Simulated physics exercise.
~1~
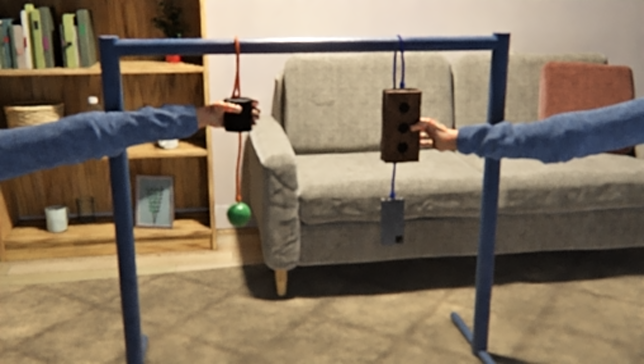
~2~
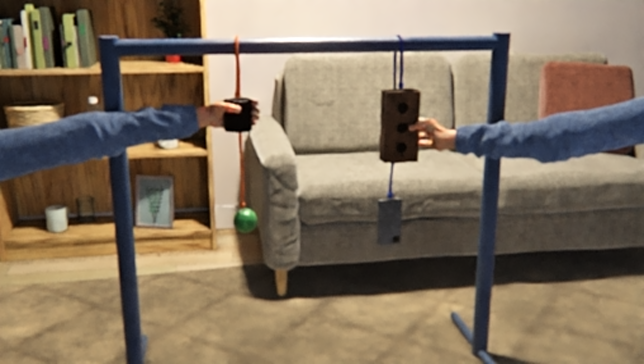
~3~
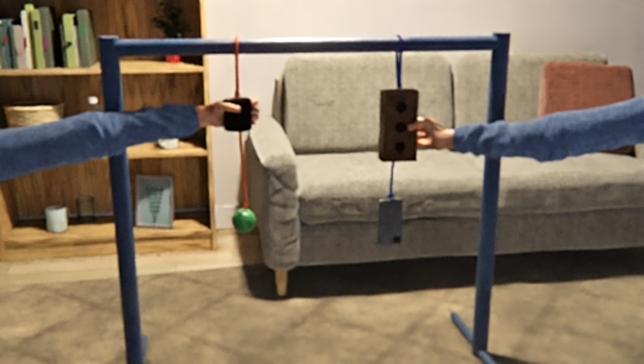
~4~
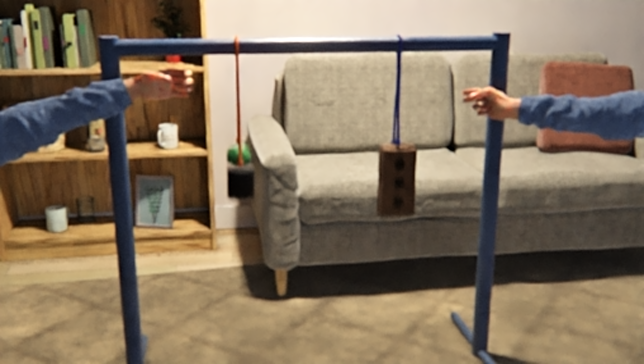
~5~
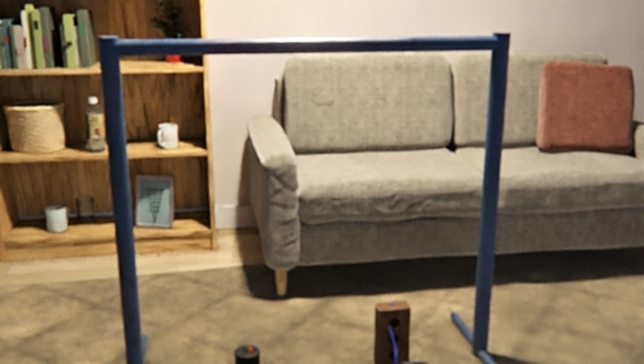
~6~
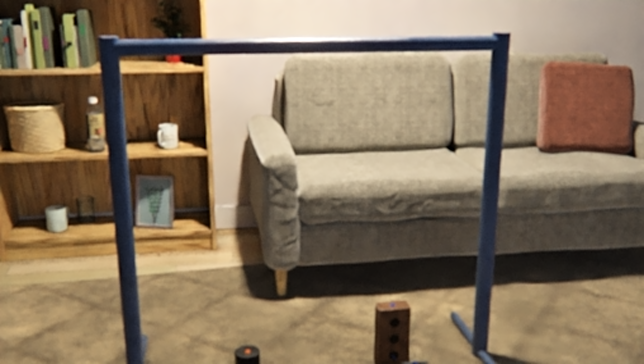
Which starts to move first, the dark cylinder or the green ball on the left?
The green ball starts to move first, shifting slightly right and down while the dark cylinder is still held in place. The cylinder only moves later, when it drops.
